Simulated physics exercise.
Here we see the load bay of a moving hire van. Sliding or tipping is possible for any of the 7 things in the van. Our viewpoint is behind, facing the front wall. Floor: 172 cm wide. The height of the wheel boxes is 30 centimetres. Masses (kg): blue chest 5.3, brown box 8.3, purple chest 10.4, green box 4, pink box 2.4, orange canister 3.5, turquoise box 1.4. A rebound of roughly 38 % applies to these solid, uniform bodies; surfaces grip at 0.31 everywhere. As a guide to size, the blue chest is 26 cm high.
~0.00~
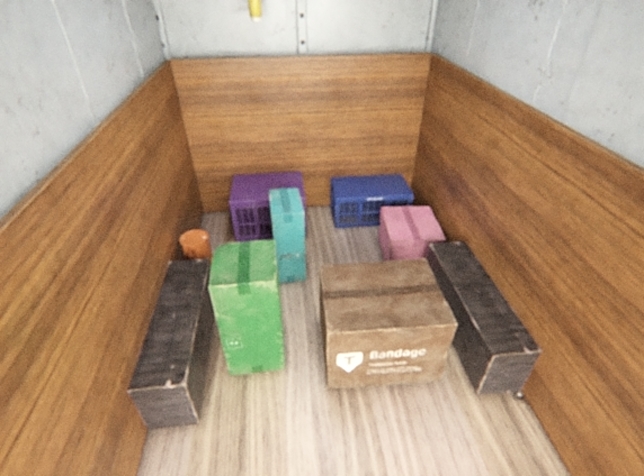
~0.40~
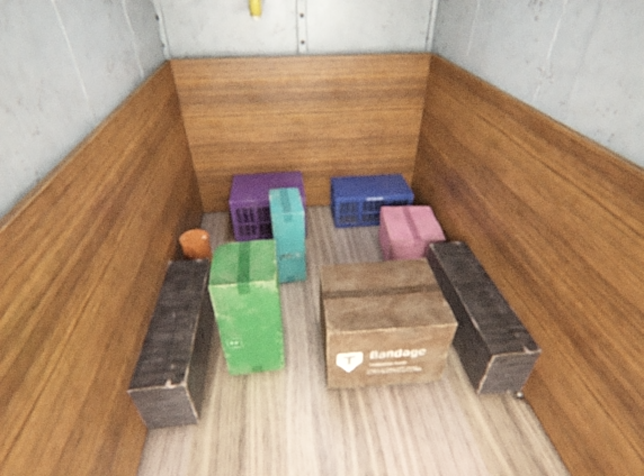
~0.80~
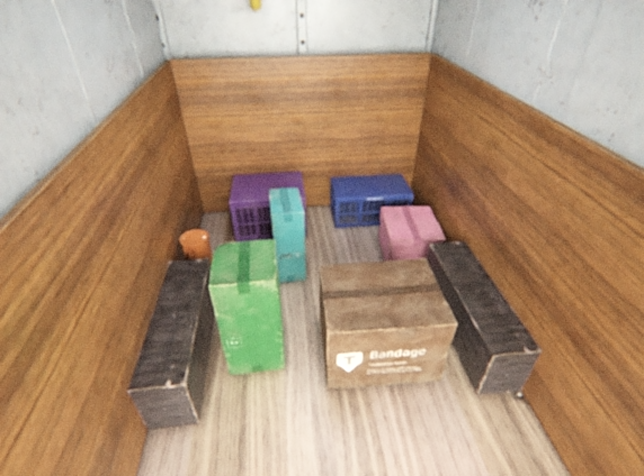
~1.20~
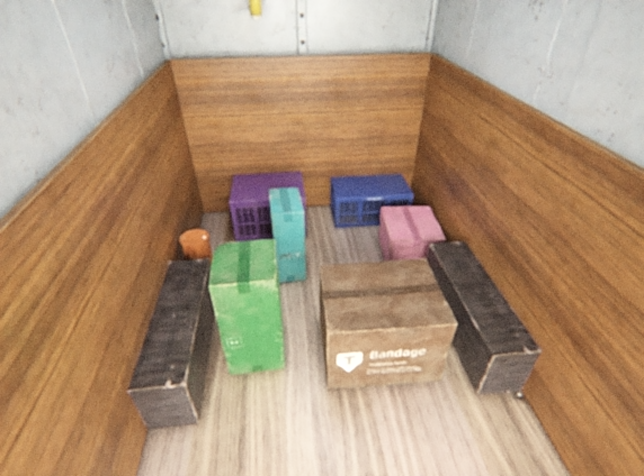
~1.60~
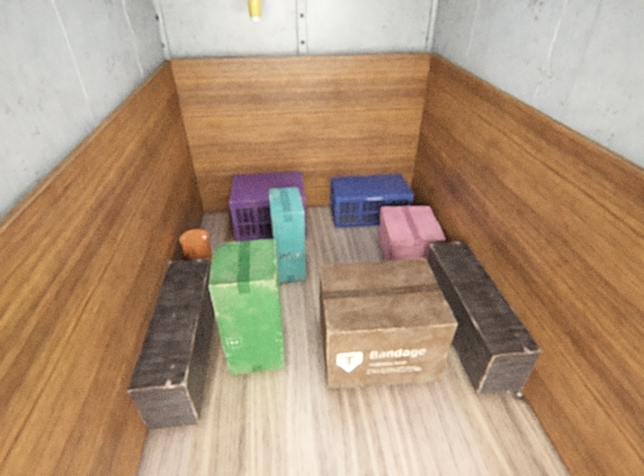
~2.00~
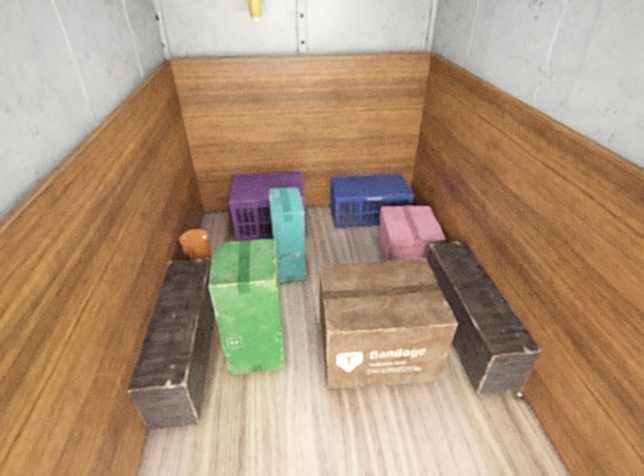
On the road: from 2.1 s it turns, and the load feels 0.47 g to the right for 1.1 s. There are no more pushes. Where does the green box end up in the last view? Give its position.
The green box ends up at about (318, 302).
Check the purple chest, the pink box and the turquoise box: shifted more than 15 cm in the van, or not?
Here is how it goes: The purple chest moves off; next, the pink box remains near its start; last, the turquoise box moves off.
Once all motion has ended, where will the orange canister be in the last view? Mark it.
In the last picture it sits around (310, 249).
After 2.70 s, force 0.47 g right; green box moved 12 cm near (278, 306); turquoise box moved 12 cm; orange canister moved 12 cm.
After 2.90 s, force 0.47 g right; green box moved 28 cm near (310, 304); turquoise box moved 28 cm; orange canister moved 28 cm.
After 3.20 s, steady run; green box moved 32 cm near (318, 302); turquoise box moved 59 cm; orange canister moved 58 cm.
In the end (7.0 s), not toppled but over 15 cm from the start, purple chest, green box, orange canister and turquoise box; the other 3 under 15 cm from the start. At the end, from the last picture's camera, green box near (318, 302).
